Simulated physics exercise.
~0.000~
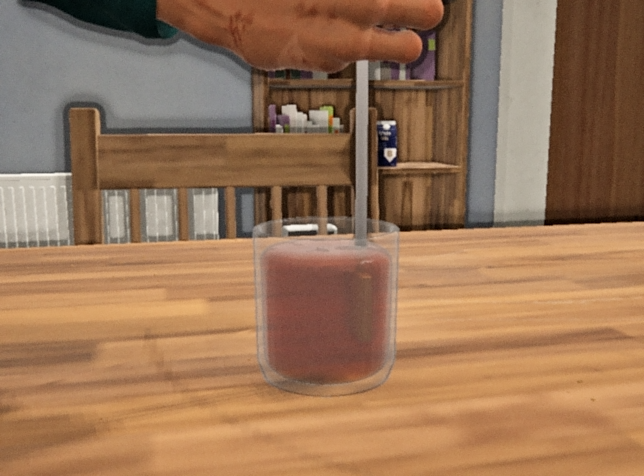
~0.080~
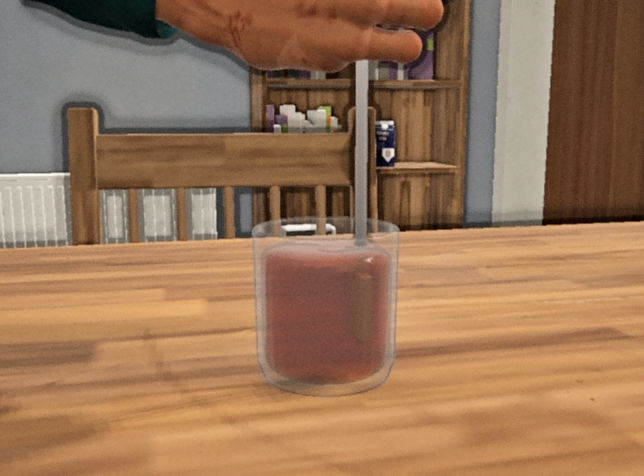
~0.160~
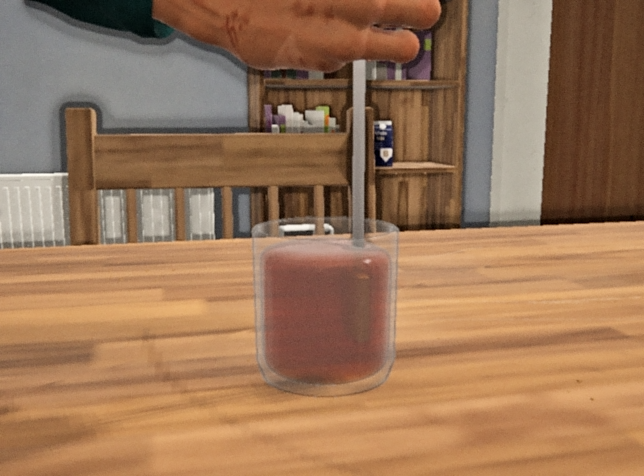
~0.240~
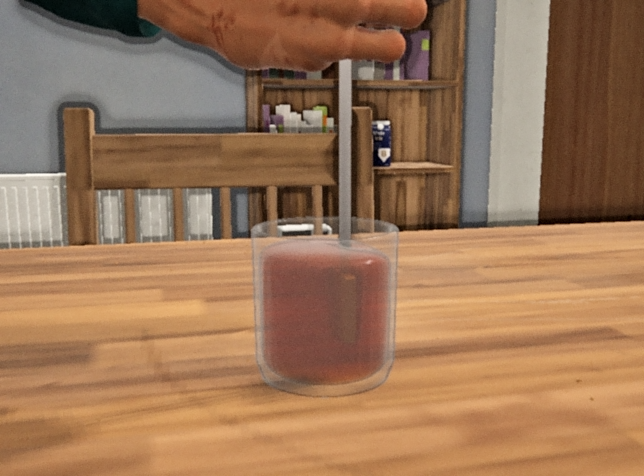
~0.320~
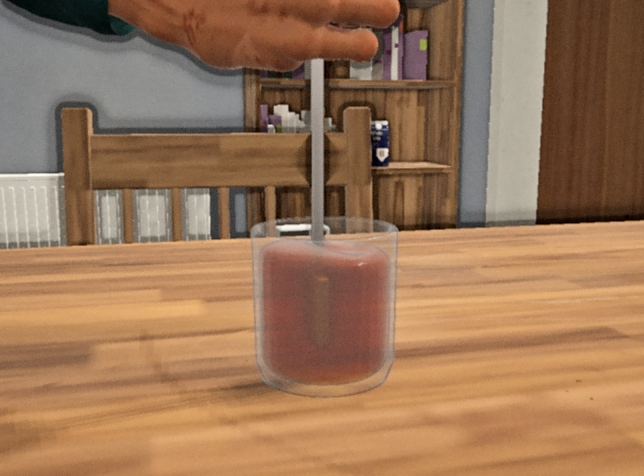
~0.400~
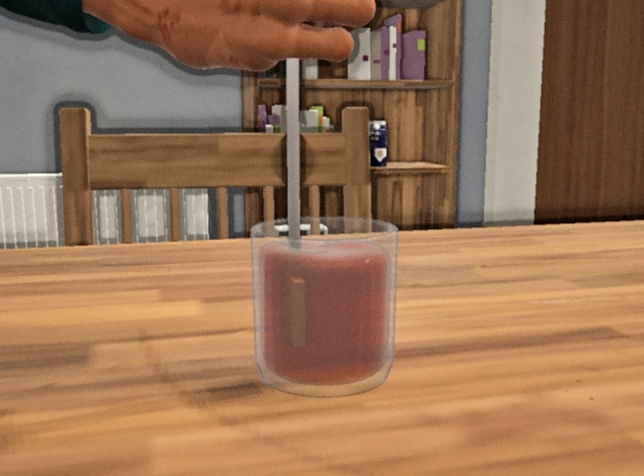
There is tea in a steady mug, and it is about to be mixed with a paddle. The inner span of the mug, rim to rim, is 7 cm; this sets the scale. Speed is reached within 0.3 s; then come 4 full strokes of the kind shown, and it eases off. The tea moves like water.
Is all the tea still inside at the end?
Yes, what you get is a clean rim.
Then, 1.00 s in, 0 ml is over the rim.
Then, 1.60 s in, 0 ml is over the rim.
Then, 2.20 s in, 0 ml is over the rim.
Then, 2.80 s in, 0 ml is over the rim.
Finally, 0 ml is over the rim.
